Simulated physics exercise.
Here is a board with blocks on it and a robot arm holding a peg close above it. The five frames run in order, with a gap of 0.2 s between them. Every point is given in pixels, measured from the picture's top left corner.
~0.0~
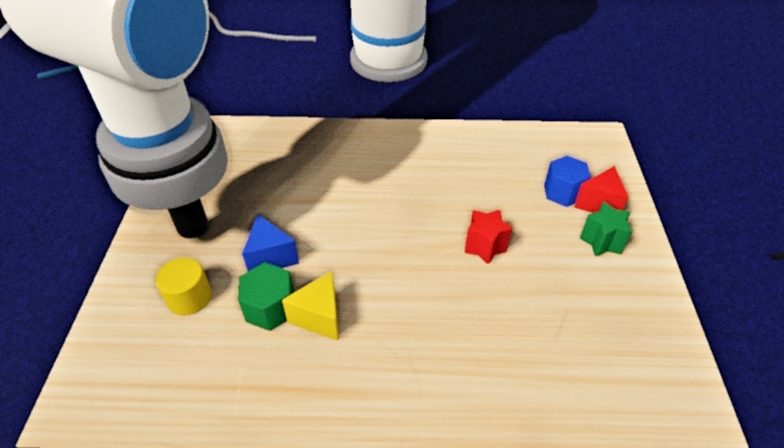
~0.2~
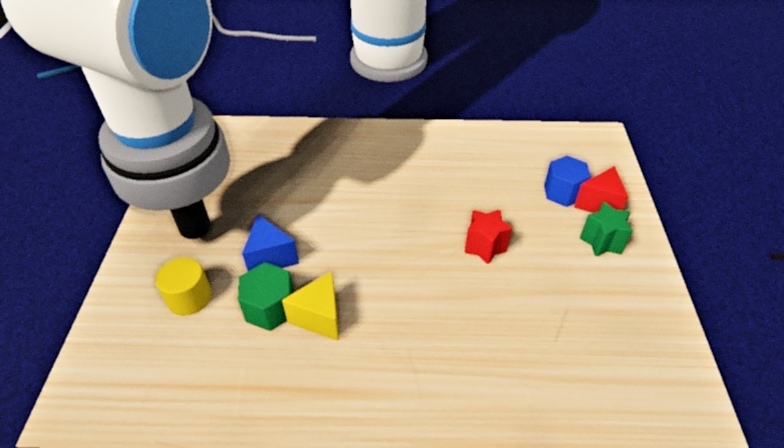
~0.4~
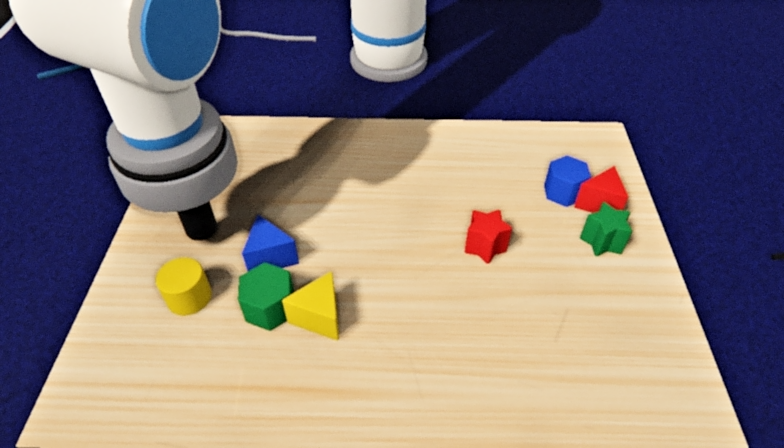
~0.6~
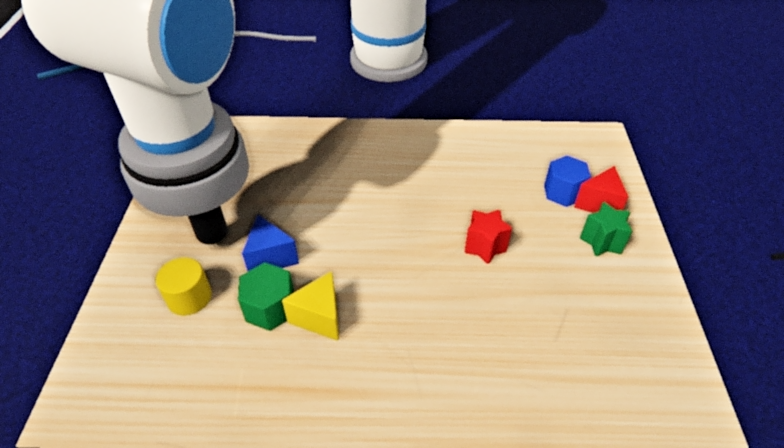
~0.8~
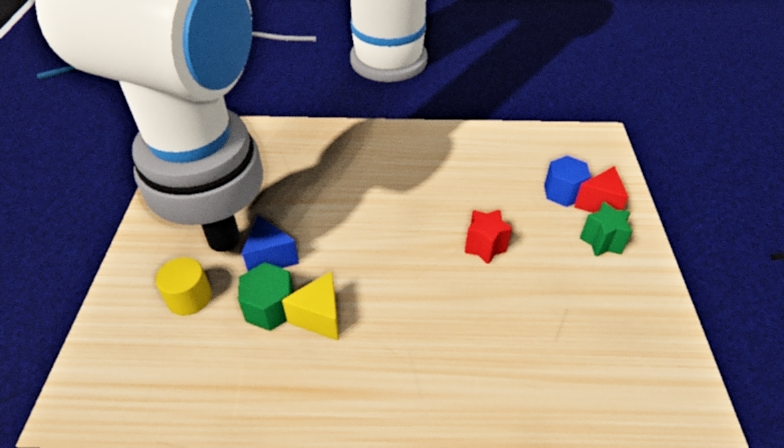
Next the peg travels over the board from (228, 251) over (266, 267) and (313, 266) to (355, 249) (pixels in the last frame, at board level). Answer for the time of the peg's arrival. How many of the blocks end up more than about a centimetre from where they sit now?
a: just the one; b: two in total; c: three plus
I'll go with a - just the one.
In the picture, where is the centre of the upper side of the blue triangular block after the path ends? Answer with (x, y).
It is going to be at (385, 232).
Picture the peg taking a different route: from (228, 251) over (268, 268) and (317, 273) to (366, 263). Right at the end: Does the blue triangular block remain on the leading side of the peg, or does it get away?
It is still in front.
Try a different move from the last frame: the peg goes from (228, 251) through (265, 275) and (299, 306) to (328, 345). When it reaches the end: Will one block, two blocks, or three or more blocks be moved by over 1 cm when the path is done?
Blocks that move over 1 cm: Three or more.
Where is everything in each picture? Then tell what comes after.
The first frame shows peg tip (194, 228); block tops, green hexagon (264, 284); blue triangular block (265, 235).
The second frame shows peg (196, 229); blocks unchanged.
The third frame shows peg (202, 231); blocks unchanged.
The fourth frame shows peg (213, 234); blocks unchanged.
The fifth frame shows peg (225, 241); green hexagon (264, 284); blue triangular block (265, 235).
What follows on the original path. One third of the way, peg (265, 258); blue triangular block (295, 240), turned 20° anticlockwise.
Two thirds of the way, peg (312, 256); blue triangular block (343, 240), turned 20° anticlockwise.
At the end, peg (355, 240); green hexagon in place; blue triangular block (385, 232), turned 15° clockwise.
